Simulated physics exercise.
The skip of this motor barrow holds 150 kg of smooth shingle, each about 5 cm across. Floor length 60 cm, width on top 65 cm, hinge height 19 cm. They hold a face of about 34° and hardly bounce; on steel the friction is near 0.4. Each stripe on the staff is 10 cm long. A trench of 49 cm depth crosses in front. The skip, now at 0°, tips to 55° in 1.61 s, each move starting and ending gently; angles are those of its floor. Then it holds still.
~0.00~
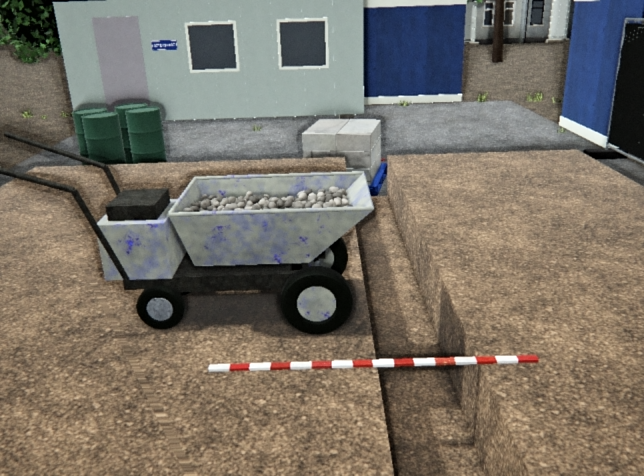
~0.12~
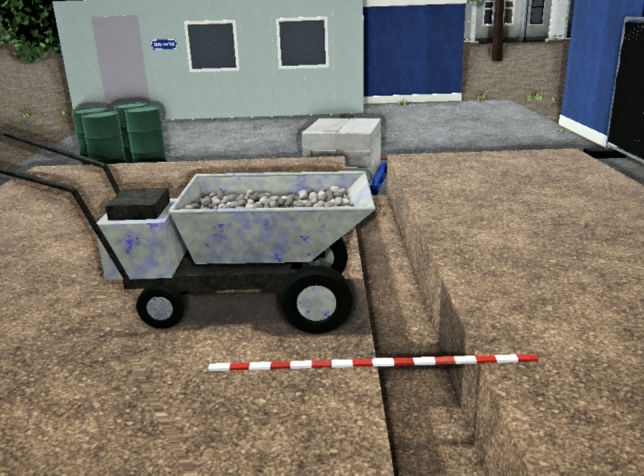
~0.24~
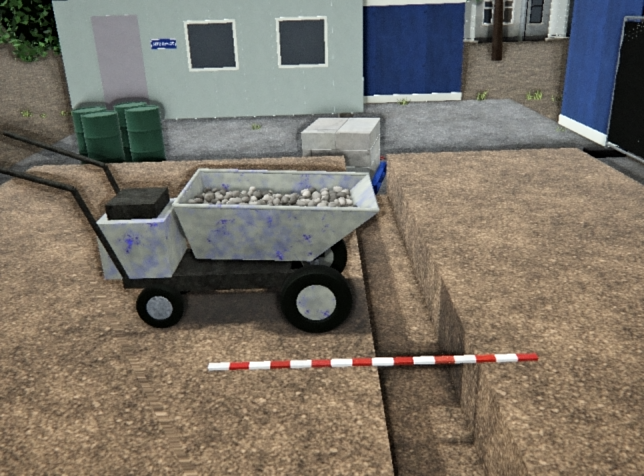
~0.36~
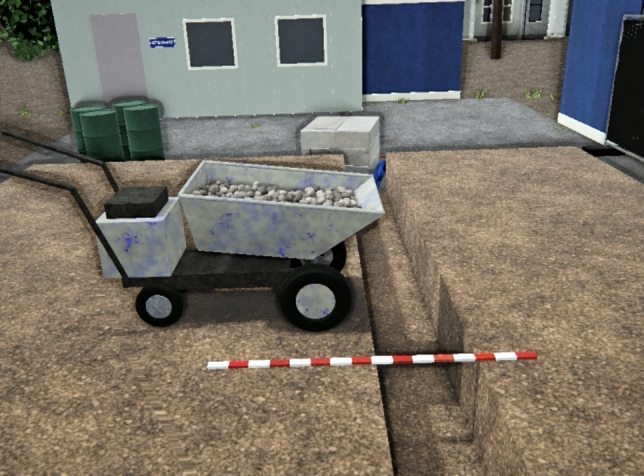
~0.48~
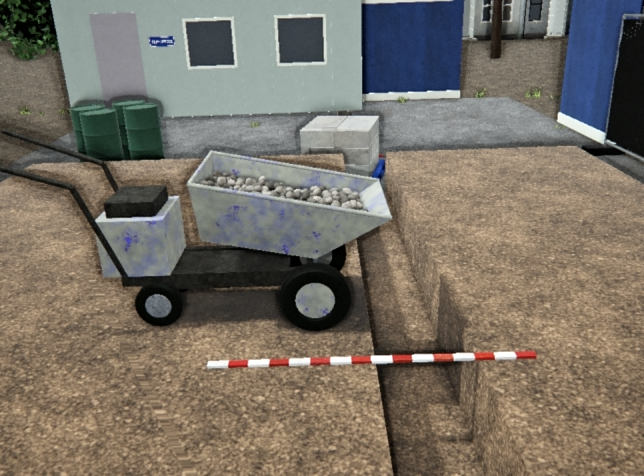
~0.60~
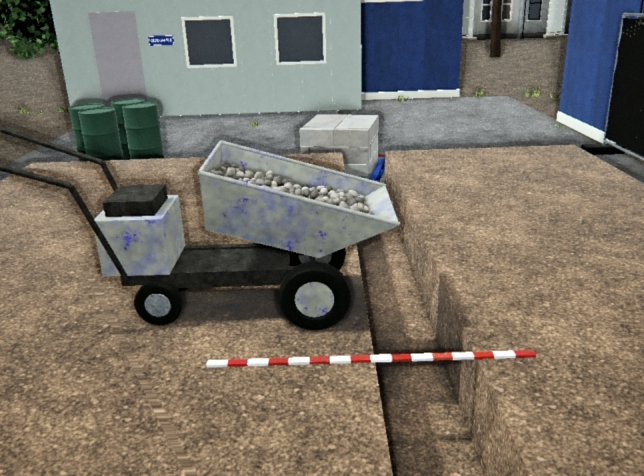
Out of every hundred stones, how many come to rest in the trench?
Roughly 65 per cent ends in the trench.
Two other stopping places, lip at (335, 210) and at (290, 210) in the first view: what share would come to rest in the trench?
First some 100, then 100 per cent.
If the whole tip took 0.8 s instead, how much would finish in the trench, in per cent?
In that case some 55 per cent.
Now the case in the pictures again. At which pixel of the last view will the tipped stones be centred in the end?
Near (436, 353).
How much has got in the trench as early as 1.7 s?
About 15 per cent by then.
After 1.2 s the floor is at 47°; 100 % in the skip; the foremost stones are at (412, 249).
After 1.7 s the floor is at 55°; 71 % in the skip, 17 % in the trench, 11 % past the trench; the foremost stones are at (491, 294).
After 2.1 s the floor is at 55°; 40 % in the skip, 28 % in the trench, 32 % past the trench; the foremost stones are at (554, 289).
After 4.0 s the floor is at 55°; 0 % in the skip, 65 % in the trench, 35 % past the trench; the foremost stones are at (582, 273).
